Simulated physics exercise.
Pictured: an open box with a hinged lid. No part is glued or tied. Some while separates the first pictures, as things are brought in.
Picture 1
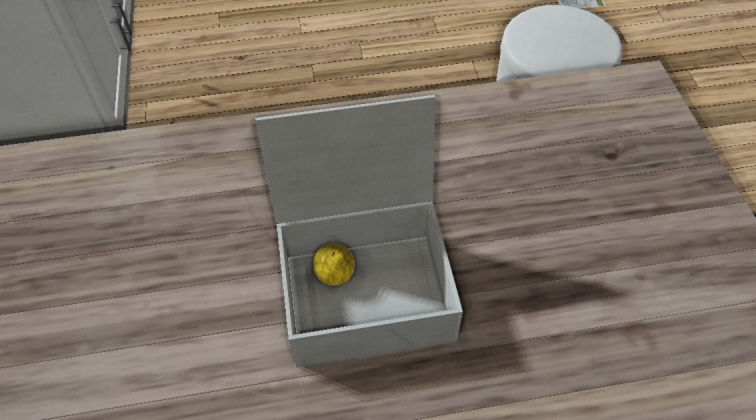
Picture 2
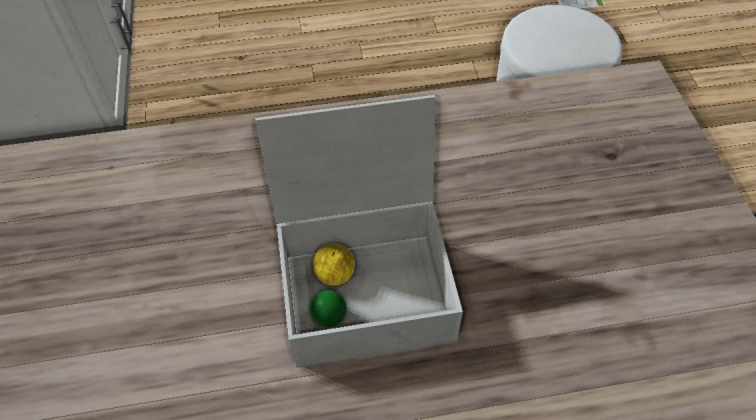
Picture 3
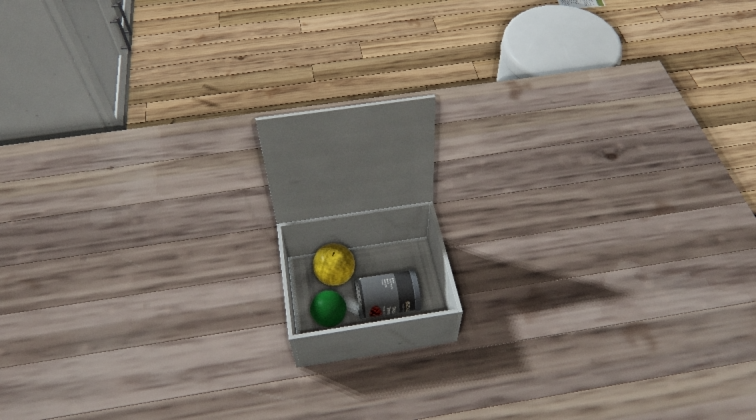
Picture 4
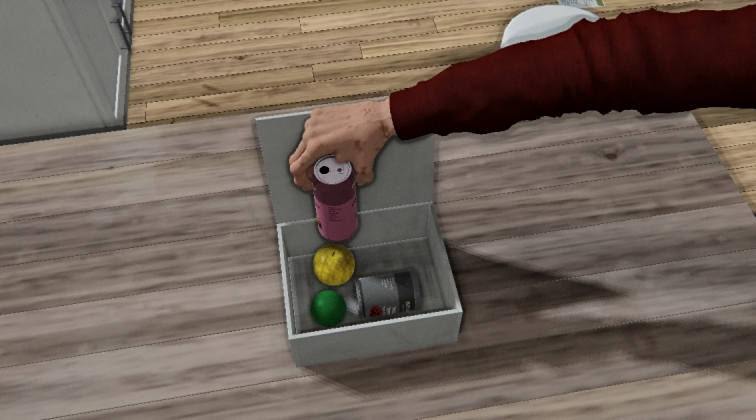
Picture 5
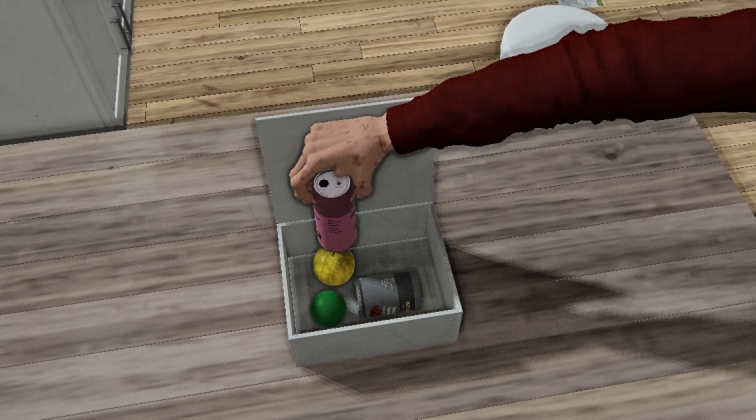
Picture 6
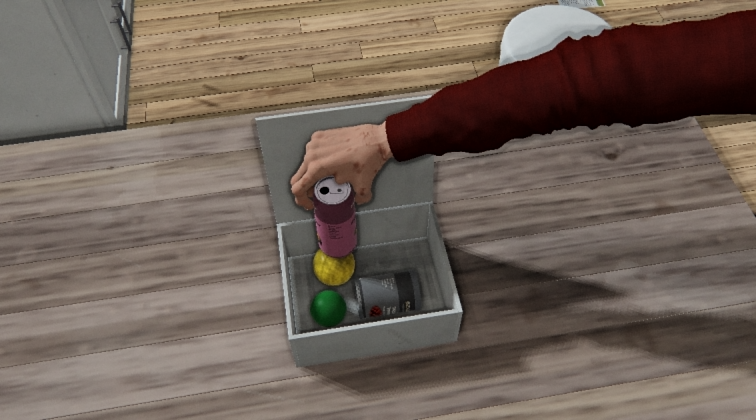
Open grey box holding a yellow fruit, then a green one and a grey tin, before a hand lowers a pink can inside.
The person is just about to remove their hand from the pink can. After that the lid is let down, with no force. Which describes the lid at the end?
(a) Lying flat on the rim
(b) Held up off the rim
a.
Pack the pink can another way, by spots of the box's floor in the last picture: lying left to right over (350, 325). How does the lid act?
Note: It lowers fully.
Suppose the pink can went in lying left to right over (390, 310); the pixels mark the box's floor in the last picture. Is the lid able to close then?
Lid down.
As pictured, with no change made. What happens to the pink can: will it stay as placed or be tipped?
Well, it ends up skewed.
Then, 0.50 s past the last view, pink can on its side near (385, 234).
Then, 1.20 s past the last view, lid starting down; pink can on its side near (386, 259); yellow apple displaced a little.
Then, 1.70 s past the last view, lid 51° above the rim; pink can on its side near (386, 259); yellow apple displaced a little.
Then, 2.10 s past the last view, lid 15° above the rim; pink can on its side near (386, 259); yellow apple displaced a little.
Finally, lid shut; down or leaning hard in the box, pink can; the other 3 still in place. Final places as the last picture's camera would see them, pink can near (386, 259).
